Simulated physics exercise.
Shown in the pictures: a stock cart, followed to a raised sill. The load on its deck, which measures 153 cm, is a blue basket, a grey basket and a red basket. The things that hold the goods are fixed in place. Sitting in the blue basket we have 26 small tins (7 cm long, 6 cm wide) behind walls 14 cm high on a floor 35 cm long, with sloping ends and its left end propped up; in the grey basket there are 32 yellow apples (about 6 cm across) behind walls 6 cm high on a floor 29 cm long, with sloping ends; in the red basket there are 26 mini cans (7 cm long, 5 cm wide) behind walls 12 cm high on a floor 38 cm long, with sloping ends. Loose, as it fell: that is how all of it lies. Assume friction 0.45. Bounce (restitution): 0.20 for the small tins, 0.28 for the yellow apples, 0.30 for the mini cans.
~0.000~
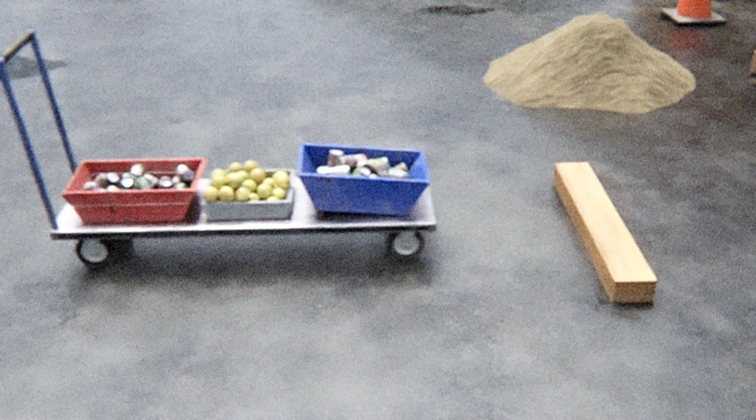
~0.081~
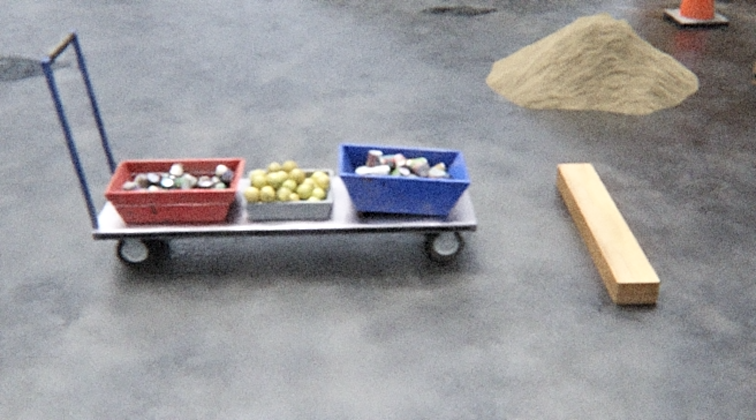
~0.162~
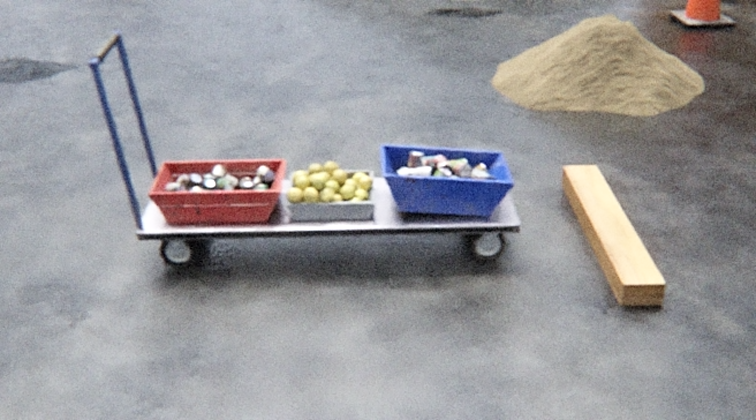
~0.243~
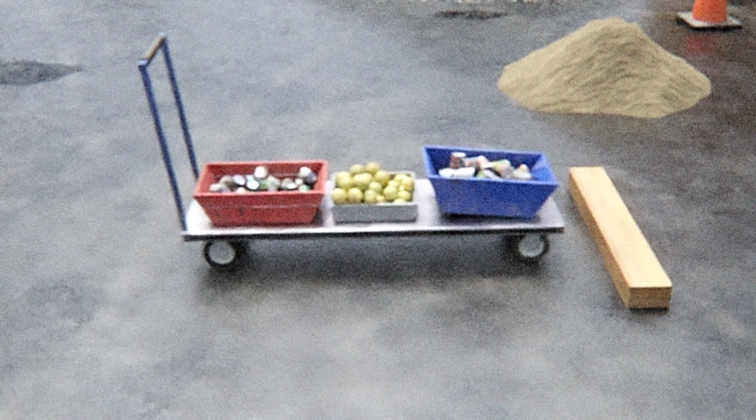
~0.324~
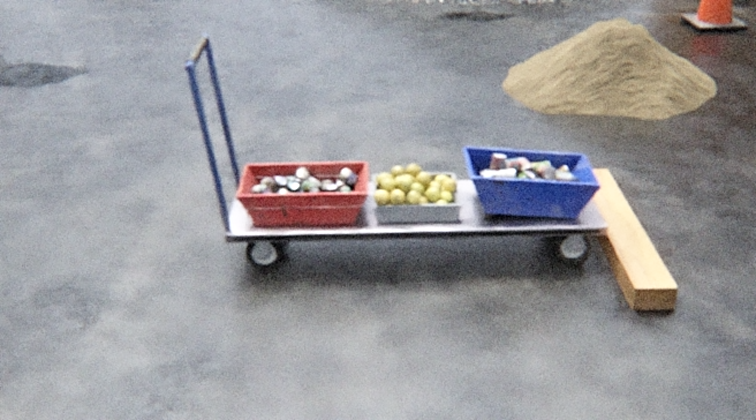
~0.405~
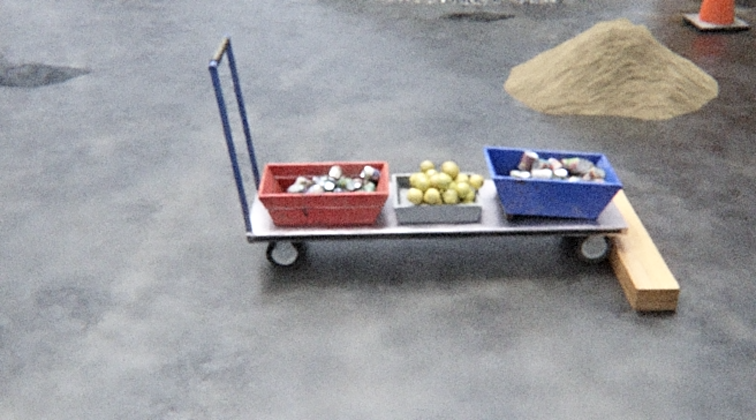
A flat cart with a blue handle at its left end rolls steadily rightward across a grey floor, seen from the side and slightly above, while the camera pans a little. It carries a red basket of small tins, a low grey basket of yellow apples and a tilted blue basket of tins, left to right. A sand pile and an orange cone stand behind as its front wheel comes up against a wooden beam.
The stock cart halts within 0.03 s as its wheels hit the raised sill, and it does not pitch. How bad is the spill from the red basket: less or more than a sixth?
My money is on the escaped share keeping south of a sixth.
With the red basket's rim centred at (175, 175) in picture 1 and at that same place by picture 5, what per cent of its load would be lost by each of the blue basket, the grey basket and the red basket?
That would give blue basket 0 %, grey basket 20 % and red basket 0 %.
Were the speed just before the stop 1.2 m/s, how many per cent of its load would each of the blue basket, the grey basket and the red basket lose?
Then the blue basket sheds 0 per cent of its load, the grey basket 20 per cent, and the red basket 0 per cent.
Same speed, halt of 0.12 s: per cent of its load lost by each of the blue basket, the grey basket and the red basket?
You'd end up with blue basket at 0 %, grey basket at 30 % and red basket at 0 %.
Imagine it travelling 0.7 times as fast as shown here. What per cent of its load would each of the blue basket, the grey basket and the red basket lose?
Blue basket 0, grey basket 20, red basket 0 per cent.
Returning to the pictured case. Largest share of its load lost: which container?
The grey basket is the one.
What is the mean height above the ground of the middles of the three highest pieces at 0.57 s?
40 cm.
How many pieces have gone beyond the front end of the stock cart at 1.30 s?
Close to 0.
After 0.45 s, blue basket 26 in, 0 out, grey basket 30 in, 2 out and red basket 26 in, 0 out.
After 0.57 s, blue basket 26 in, 0 out, grey basket 23 in, 9 out and red basket 26 in, 0 out.
After 0.80 s, blue basket 26 in, 0 out, grey basket 23 in, 9 out and red basket 25 in, 1 out.
Final count (at 1.30 s), blue basket 26 in, 0 out, grey basket 23 in, 9 out and red basket 25 in, 1 out. Asked share, 1 of 26, 4 per cent.
